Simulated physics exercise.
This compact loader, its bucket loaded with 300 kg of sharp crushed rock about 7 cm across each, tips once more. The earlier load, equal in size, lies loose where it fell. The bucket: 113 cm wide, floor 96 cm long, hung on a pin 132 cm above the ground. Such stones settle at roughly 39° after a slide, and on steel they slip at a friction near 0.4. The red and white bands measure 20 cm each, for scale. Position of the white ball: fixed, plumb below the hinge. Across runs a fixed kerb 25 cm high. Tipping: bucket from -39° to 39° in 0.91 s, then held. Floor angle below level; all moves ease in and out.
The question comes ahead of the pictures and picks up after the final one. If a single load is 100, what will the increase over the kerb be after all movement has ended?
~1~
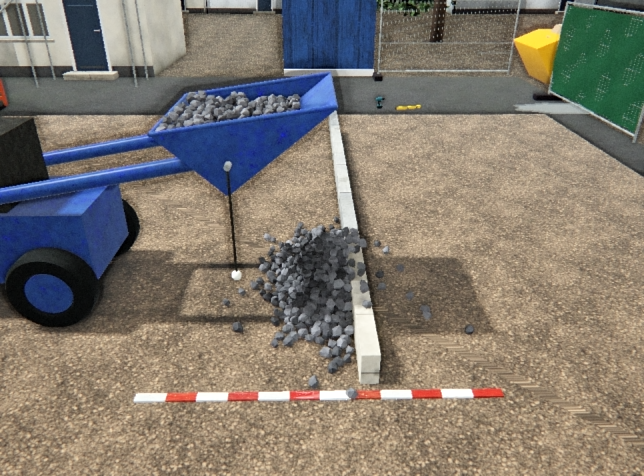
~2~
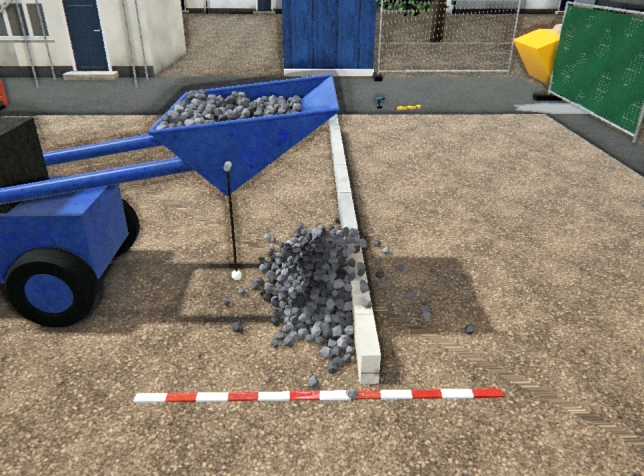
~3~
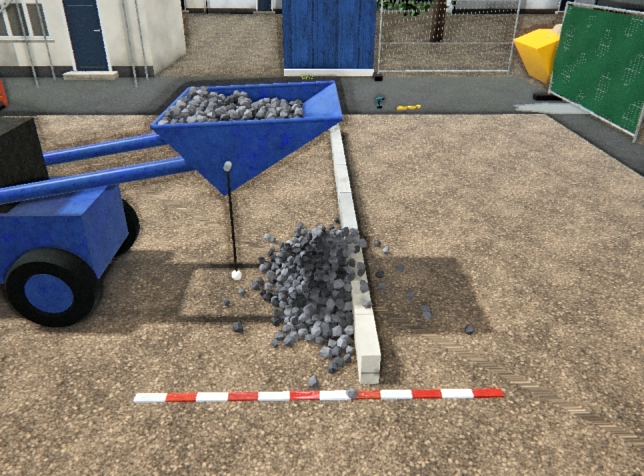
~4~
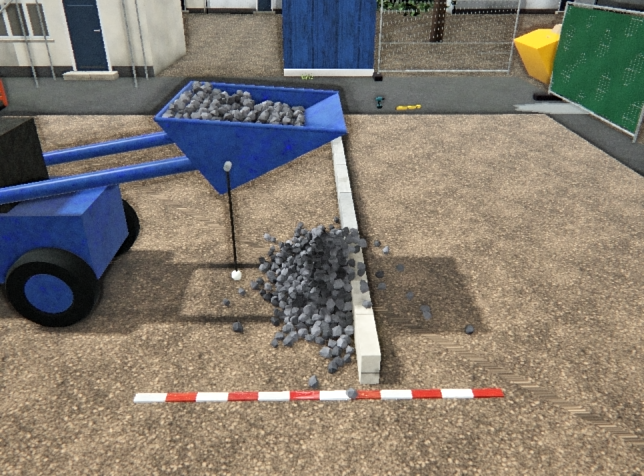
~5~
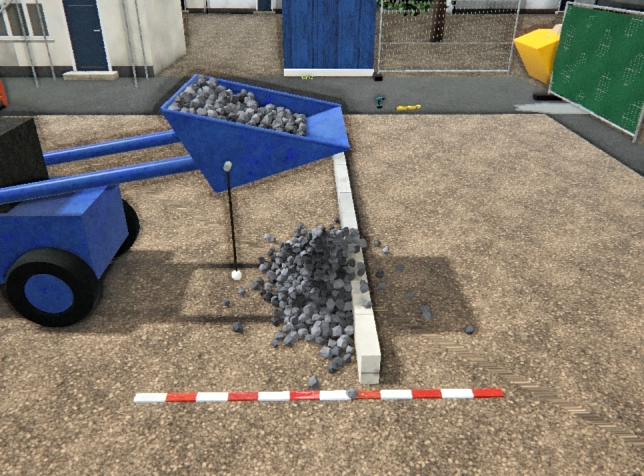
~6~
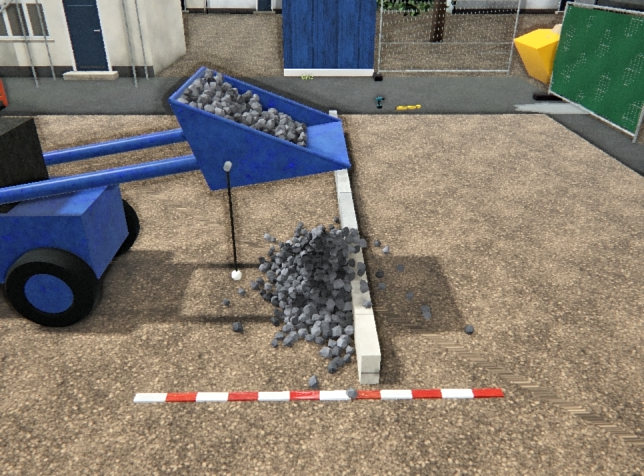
The increase will be around 51 per cent.
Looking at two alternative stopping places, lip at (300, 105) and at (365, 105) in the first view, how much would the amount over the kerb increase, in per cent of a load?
Some 10 percent, and then 95 percent.
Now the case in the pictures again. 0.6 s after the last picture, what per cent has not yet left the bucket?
About 95 per cent is held.
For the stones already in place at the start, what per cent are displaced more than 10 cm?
Close to 5 in a hundred of them.
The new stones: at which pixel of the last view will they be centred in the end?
In the last view, about pixel (367, 272).
Then, 0.3 s after the last picture the floor is at 27°; in per cent of one load, 100 in the bucket, 98 on this side of the kerb, 2 over the kerb; the foremost stones are at (407, 283).
Then, 0.6 s after the last picture the floor is at 39°; in per cent of one load, 95 in the bucket, 104 on this side of the kerb, 2 over the kerb; the foremost stones are at (407, 283).
Then, 1.0 s after the last picture the floor is at 39°; in per cent of one load, 33 in the bucket, 153 on this side of the kerb, 13 over the kerb; the foremost stones are at (418, 294).
Then, 3.6 s after the last picture the floor is at 39°; in per cent of one load, 0 in the bucket, 147 on this side of the kerb, 53 over the kerb; the foremost stones are at (499, 282). Net gain over the kerb, 51.
